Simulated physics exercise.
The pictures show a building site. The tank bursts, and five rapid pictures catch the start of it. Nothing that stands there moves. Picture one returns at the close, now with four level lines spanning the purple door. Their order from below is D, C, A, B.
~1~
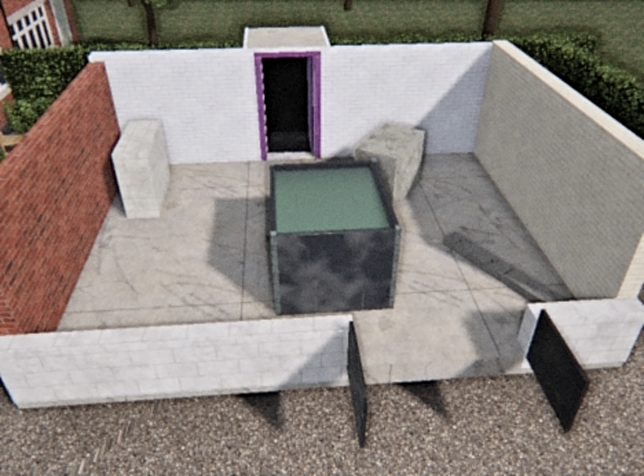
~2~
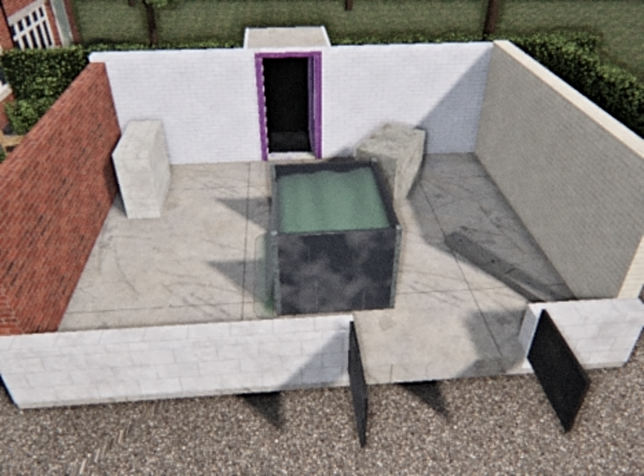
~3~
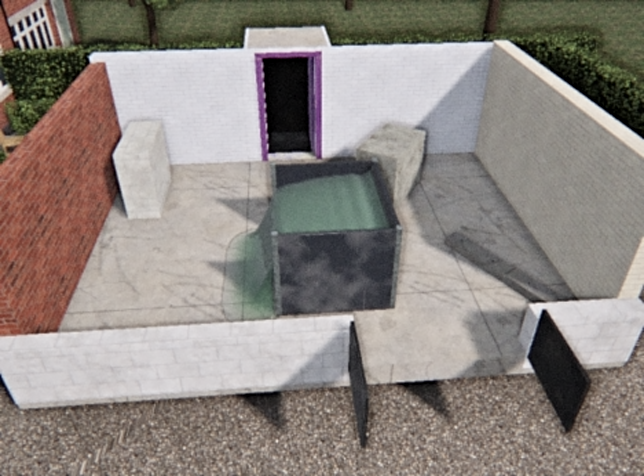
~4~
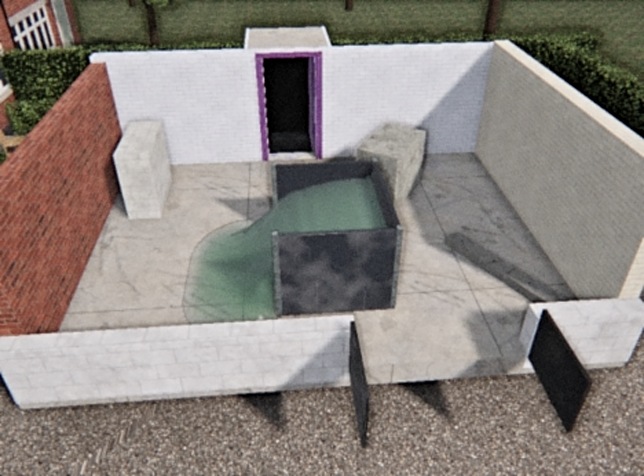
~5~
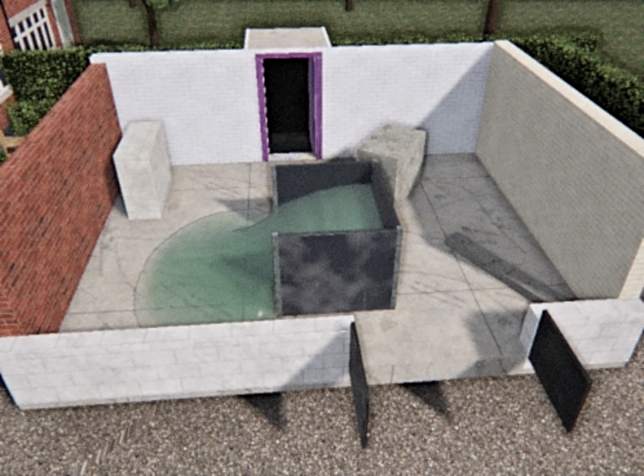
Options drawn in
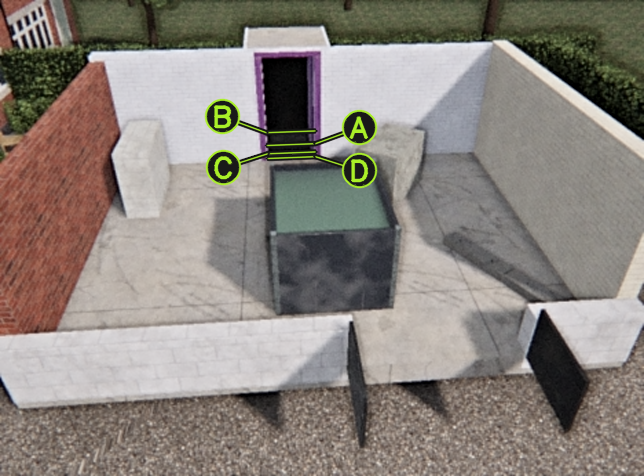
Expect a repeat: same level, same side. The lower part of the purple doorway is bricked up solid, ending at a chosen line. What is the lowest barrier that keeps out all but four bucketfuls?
The answer is mark C.
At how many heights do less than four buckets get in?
Three.
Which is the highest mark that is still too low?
The answer is D.
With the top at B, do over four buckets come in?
No, that is safe.
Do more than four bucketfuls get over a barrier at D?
Yes, that goes wrong.
On the marked copy, A at (291, 144); B at (290, 131); C at (291, 152); D at (291, 157); from the bottom up D, C, A, B.
With A, nothing gets over.
With B, nothing gets over.
With C, a splash gets over, under a bucket.
With D, about 8 bucketfuls get in.
